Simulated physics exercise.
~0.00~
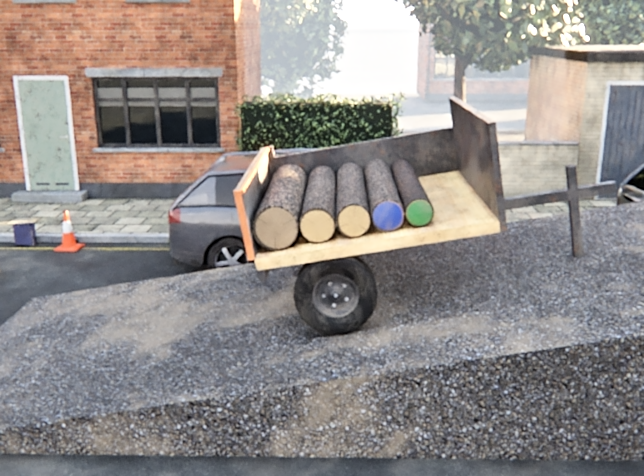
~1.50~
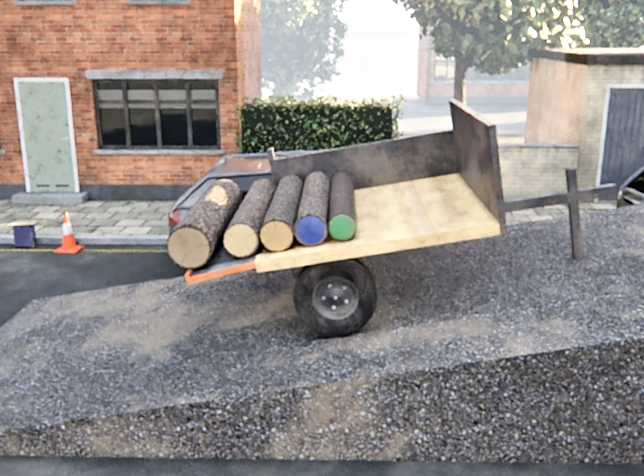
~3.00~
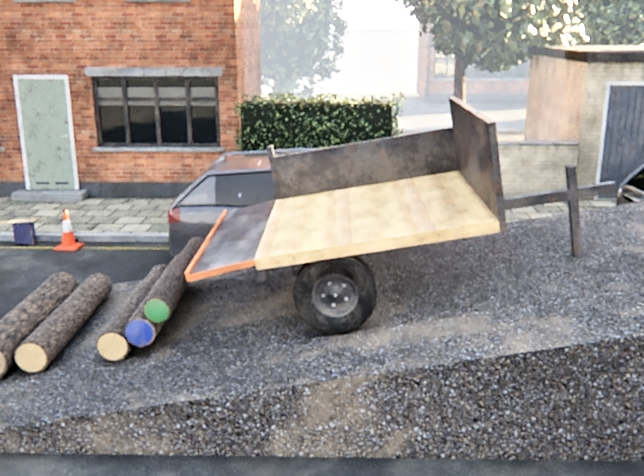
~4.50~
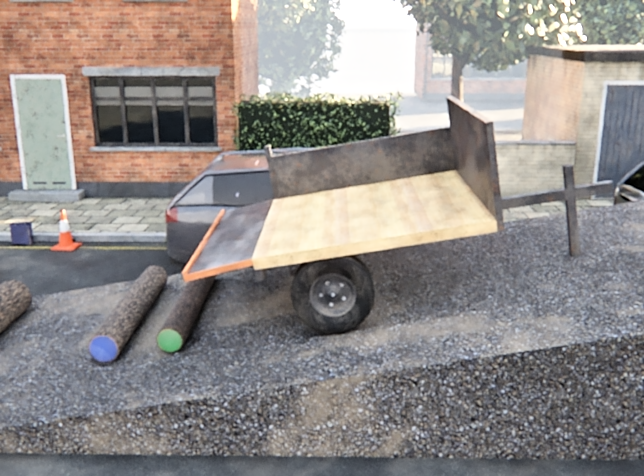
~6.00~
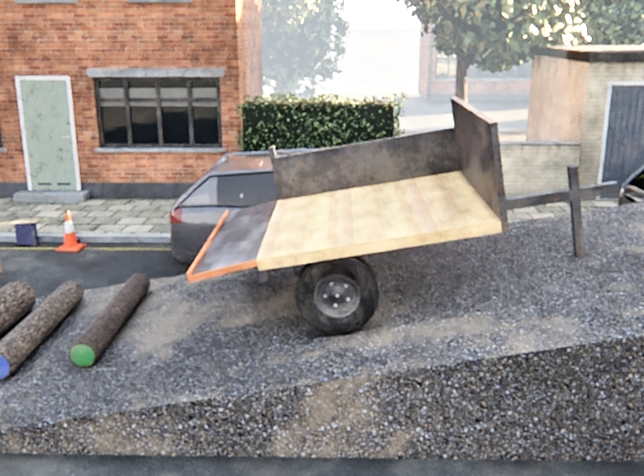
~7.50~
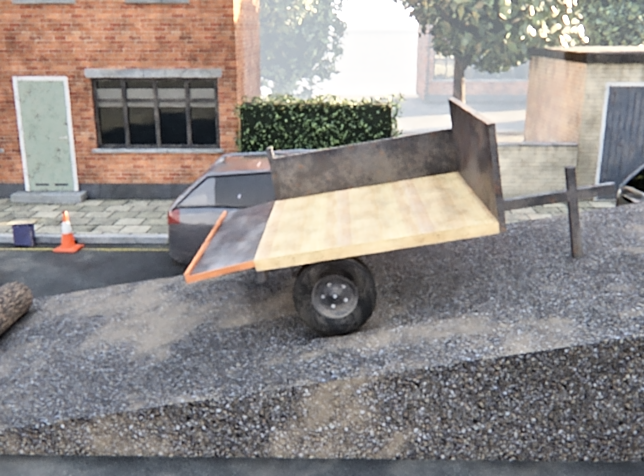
Five logs rolling left off a tilted trailer as its tailgate drops, then down the gravel slope, leaving the bed empty.
